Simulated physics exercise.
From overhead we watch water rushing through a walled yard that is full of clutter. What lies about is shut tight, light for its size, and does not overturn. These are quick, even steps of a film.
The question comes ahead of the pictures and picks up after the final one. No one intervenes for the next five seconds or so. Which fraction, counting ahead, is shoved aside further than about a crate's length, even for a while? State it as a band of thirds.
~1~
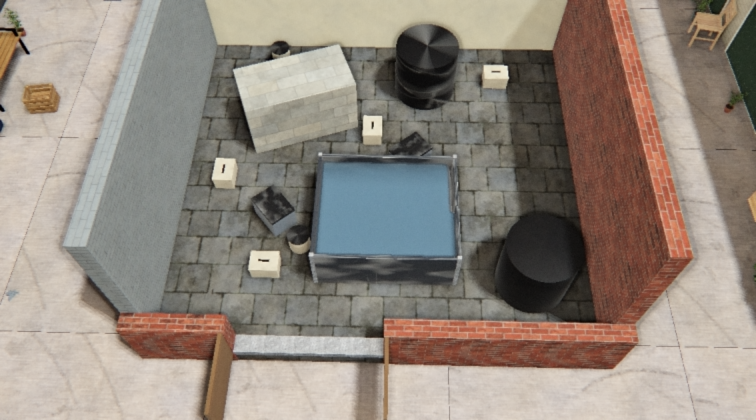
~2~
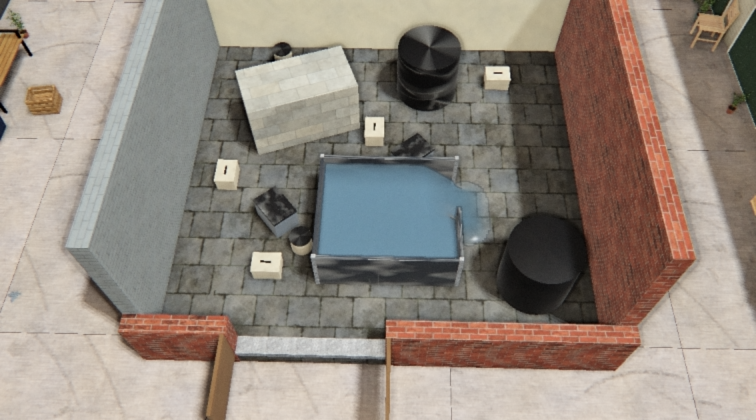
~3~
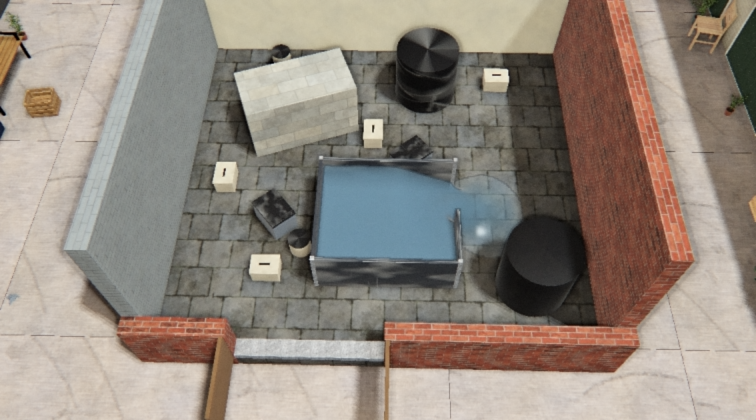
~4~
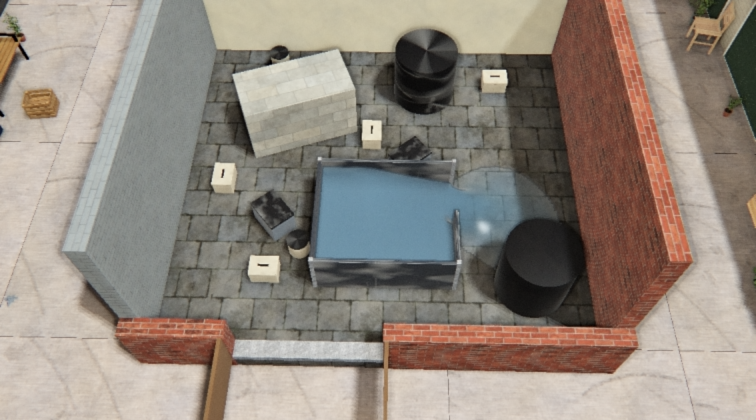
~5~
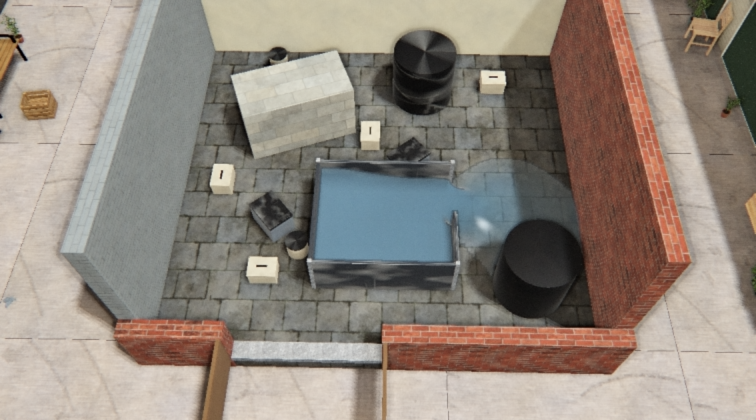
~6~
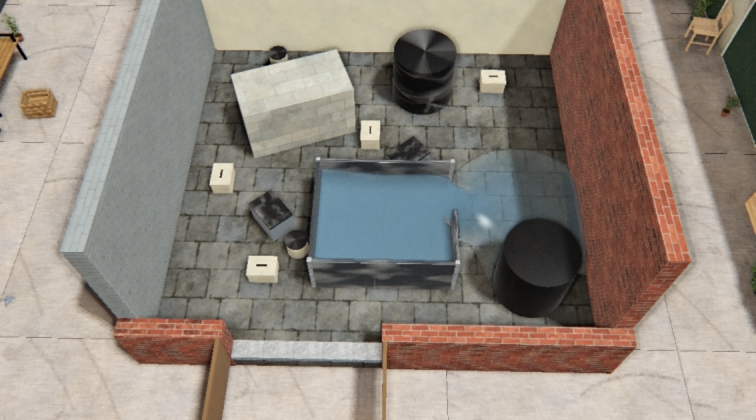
It falls in the band below one third.
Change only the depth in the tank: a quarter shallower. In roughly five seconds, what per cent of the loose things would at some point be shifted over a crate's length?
10 % or so.
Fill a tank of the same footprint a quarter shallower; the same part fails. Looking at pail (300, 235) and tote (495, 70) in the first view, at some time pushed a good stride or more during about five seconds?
One after the other: Under that, that far or more.
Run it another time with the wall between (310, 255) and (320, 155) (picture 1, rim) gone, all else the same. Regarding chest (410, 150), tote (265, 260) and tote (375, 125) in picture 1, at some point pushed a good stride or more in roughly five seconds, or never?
Object by object: Less than that, displaced that much, less than that.
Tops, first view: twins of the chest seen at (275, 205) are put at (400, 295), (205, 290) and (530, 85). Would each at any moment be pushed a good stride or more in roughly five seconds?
The first travels far, the second sits tight and the third travels far.
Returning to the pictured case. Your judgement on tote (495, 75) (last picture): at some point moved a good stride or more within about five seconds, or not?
Short answer: At least that much.
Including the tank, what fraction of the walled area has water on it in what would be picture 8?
My estimate is about 25 per cent.
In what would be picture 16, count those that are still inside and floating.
I count 0.
A moment on, 0 of 8 are well off their spots; 0 afloat.
Next, 0 of 8 are well off their spots; 0 afloat.
Later, 1 of 8 are well off their spots; 1 afloat.
In the end, 2 of 8 are well off their spots, and 2 have been at some point; 0 afloat.
